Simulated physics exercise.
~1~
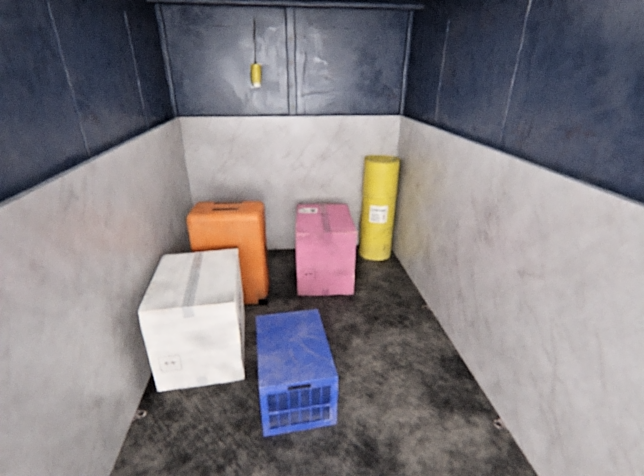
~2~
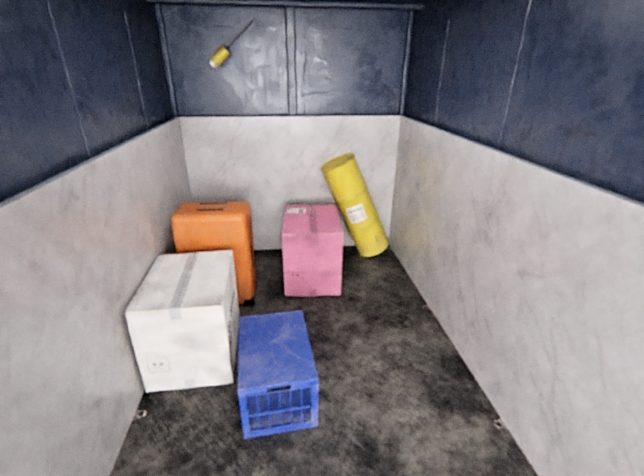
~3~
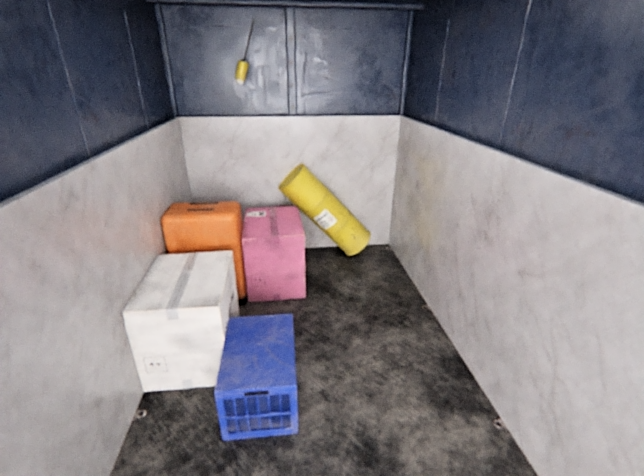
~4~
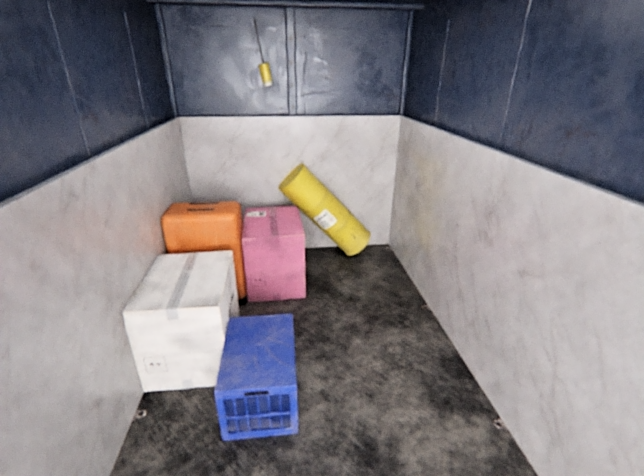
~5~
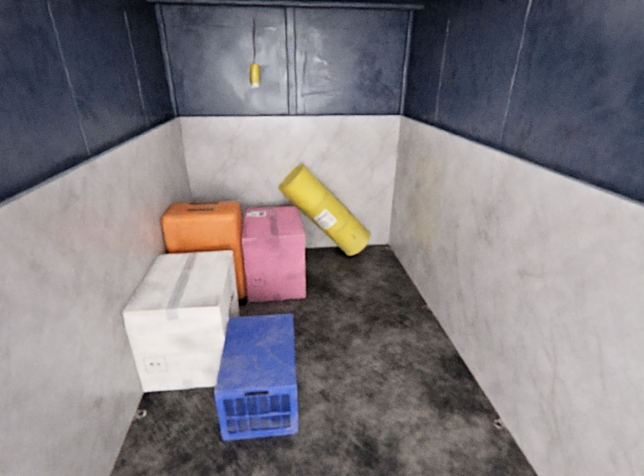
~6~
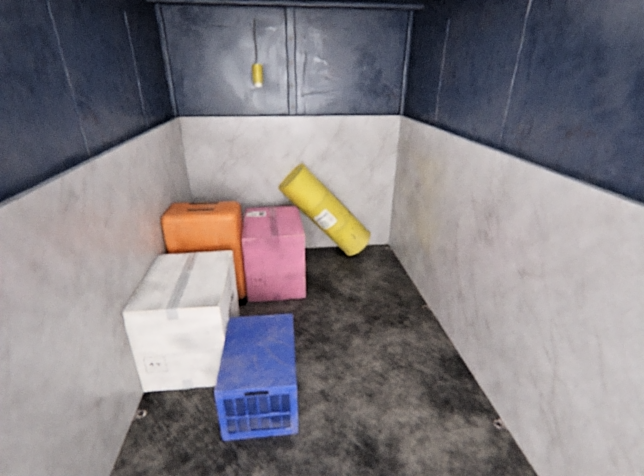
Yellow drum tipping left and ending leaning on the pink box, as orange case, white box and blue chest slide left in van.
